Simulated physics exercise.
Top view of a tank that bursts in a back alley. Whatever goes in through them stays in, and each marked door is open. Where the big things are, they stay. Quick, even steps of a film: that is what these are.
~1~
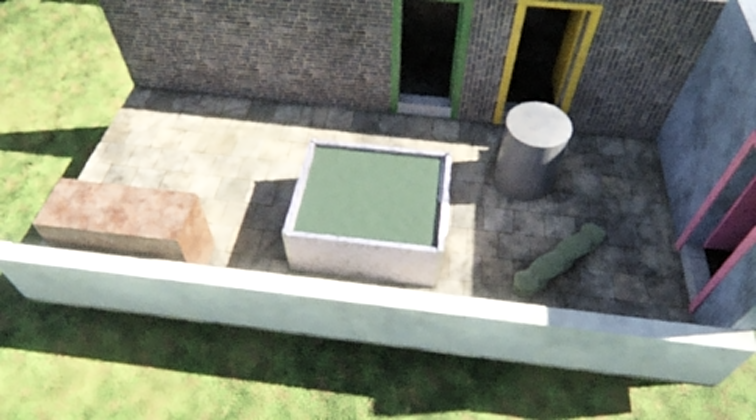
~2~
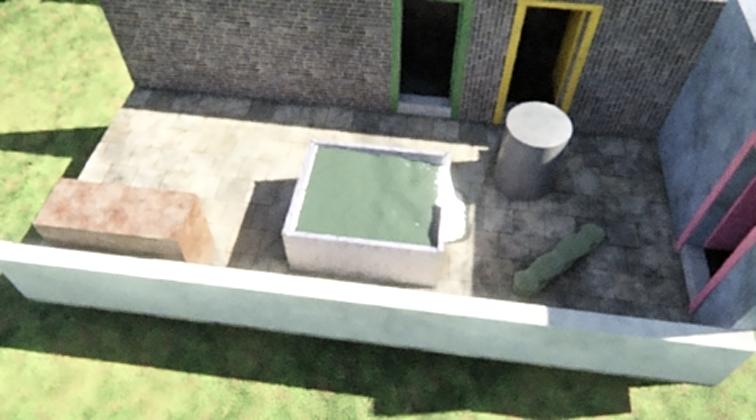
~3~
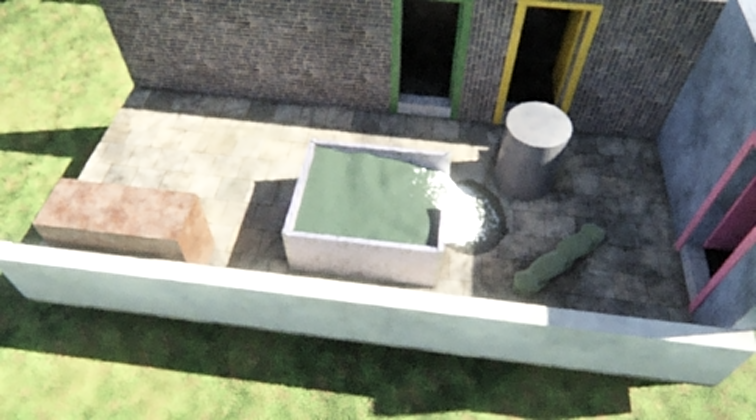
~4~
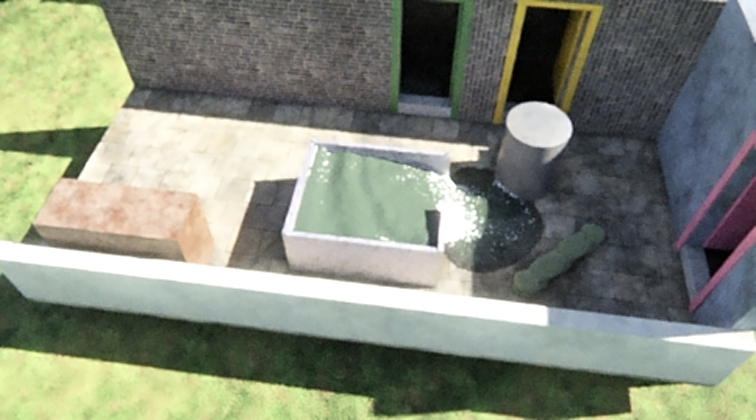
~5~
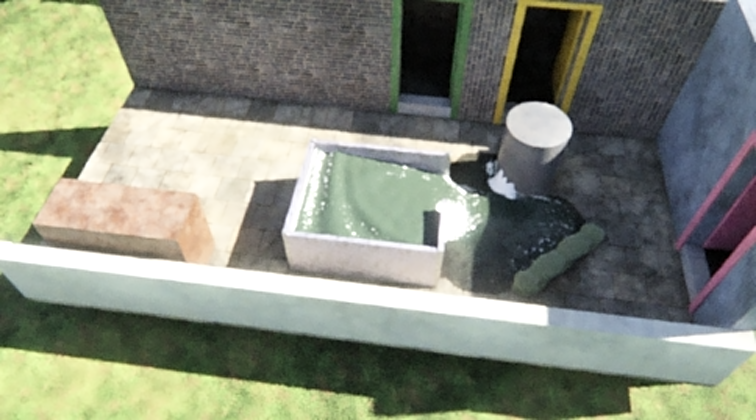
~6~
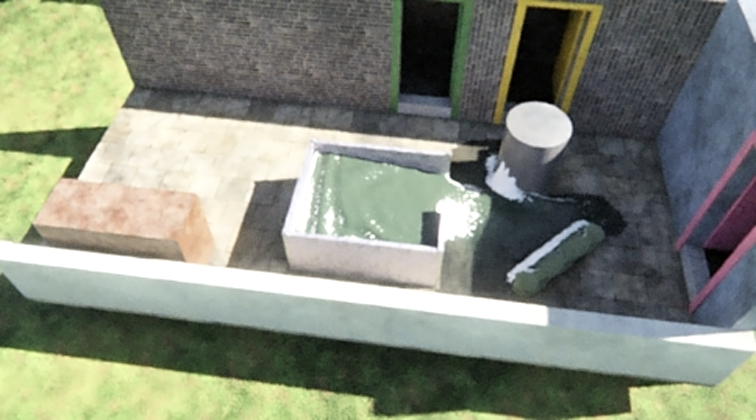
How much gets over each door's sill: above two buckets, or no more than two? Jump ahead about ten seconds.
Result: The pink door keeps to the limit. The yellow door keeps to the limit. The green door keeps to the limit.
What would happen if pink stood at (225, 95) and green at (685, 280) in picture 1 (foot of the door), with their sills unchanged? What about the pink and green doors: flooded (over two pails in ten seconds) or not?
So the pink door ends up below and the green door ends up below.
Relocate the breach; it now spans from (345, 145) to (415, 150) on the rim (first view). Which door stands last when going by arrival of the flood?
Answer: The one in pink.
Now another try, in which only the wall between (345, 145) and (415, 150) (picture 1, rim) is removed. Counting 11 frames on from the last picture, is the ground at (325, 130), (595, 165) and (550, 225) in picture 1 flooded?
Taking the three spots as listed, they end up inundated, inundated and spared.
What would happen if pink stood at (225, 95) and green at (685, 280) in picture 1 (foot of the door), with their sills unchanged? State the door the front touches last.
I'd name the one in pink.
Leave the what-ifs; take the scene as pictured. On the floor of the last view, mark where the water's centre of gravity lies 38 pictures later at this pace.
Near (470, 209) in the last view.
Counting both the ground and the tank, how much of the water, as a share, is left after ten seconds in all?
Near 92 in a hundred.
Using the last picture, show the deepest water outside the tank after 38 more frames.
I'd mark about pixel (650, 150).
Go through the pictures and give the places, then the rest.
The water tank at (372, 195) is whole and still, in the first frame.
Water pours out at (442, 201) and has run to (450, 190), in the second frame.
The front is at (500, 230), out from the gap at (441, 203), in the third frame.
Water pours out at (441, 204) and has run to (537, 222), in the fourth frame.
Water pours out at (441, 204) and has run to (578, 220), in the fifth frame.
The front is at (614, 215), out from the gap at (441, 204), in the sixth frame.
A moment on, water covers 20 % of the floor; the pink door not reached, the yellow door wet at the sill, nothing in, the green door not reached.
Next, water covers 40 % of the floor; the pink door wet at the sill, nothing in, the yellow door wet at the sill, nothing in, the green door wet at the sill, nothing in.
Then, water covers 55 % of the floor; the pink door wet at the sill, nothing in, the yellow door wet at the sill, nothing in, the green door wet at the sill, nothing in.
Later, water covers 75 % of the floor; the pink door wet at the sill, nothing in, the yellow door wet at the sill, nothing in, the green door wet at the sill, nothing in.
In the end, water covers 95 % of the floor; the pink door wet at the sill, nothing in, the yellow door wet at the sill, nothing in, the green door wet at the sill, nothing in.
